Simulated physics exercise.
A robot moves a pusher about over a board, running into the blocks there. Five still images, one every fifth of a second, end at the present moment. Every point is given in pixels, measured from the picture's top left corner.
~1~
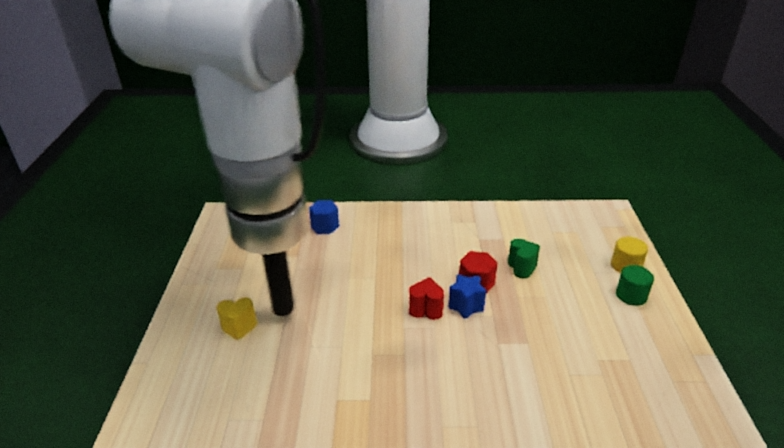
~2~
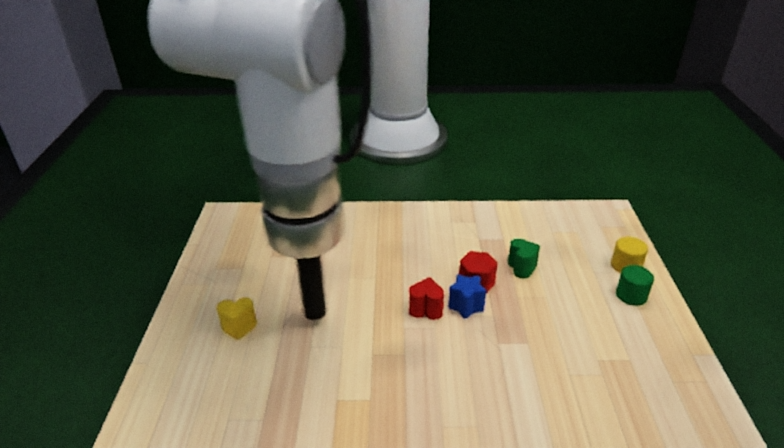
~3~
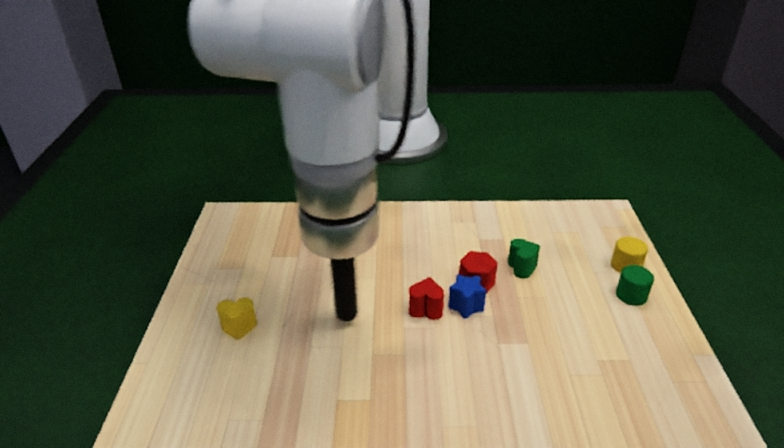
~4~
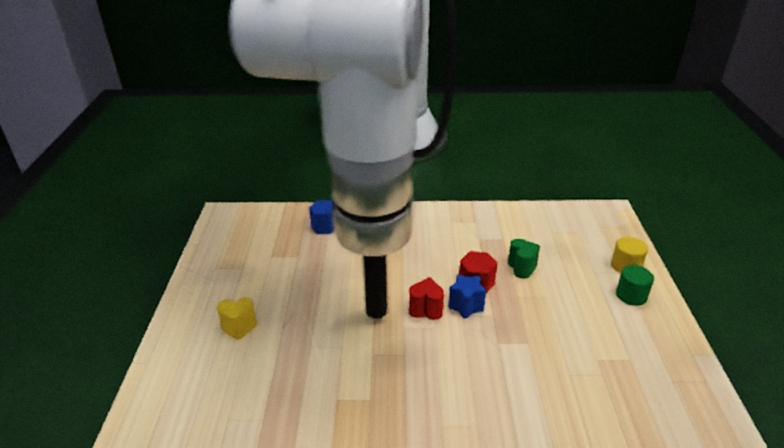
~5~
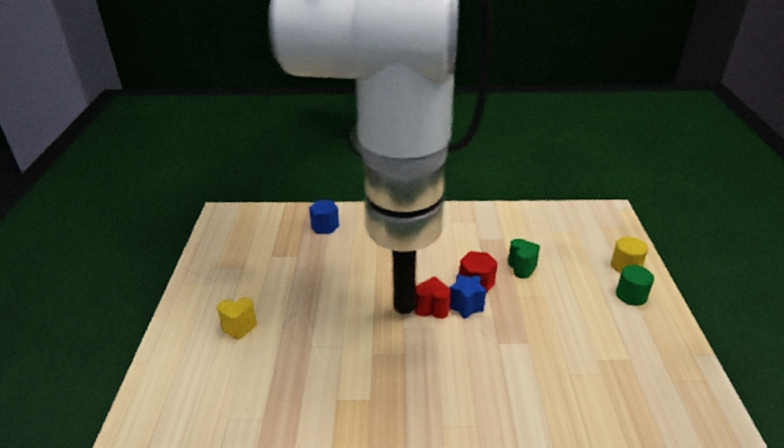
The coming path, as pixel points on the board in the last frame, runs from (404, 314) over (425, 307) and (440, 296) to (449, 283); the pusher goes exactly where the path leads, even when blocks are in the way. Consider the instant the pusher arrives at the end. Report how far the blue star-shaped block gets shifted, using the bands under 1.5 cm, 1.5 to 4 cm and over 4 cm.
The best fit is 1.5 to 4 cm.
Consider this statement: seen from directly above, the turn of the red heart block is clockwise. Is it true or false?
The statement is correct.
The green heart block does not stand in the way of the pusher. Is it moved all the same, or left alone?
The answer is that it remains undisturbed.
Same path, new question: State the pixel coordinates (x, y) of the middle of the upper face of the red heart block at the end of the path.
Close to (468, 280).
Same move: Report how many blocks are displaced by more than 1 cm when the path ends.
I'd say two blocks get shifted by more than about 1 cm.
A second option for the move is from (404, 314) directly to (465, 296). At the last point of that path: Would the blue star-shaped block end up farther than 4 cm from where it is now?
I believe so.
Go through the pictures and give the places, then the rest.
Pusher tip (284, 309); block tops, red heart block (427, 289); blue star-shaped block (468, 284); red hexagonal block (479, 261); green heart block (525, 247), in the first frame.
Pusher (315, 313); blocks unchanged, in the second frame.
Pusher (347, 314); blocks unchanged, in the third frame.
Pusher (377, 311); blocks unchanged, in the fourth frame.
Pusher (404, 306); red heart block (433, 288); blue star-shaped block (468, 284); red hexagonal block (479, 261); green heart block (525, 247), in the fifth frame.
What follows on the original path. Halfway along, pusher (435, 294); red heart block (464, 284), turned 40° clockwise; blue star-shaped block (492, 283), turned 25° anticlockwise.
At the end, pusher (450, 275); red heart block (468, 280), turned 75° clockwise; blue star-shaped block (498, 283); red hexagonal block in place; green heart block in place.
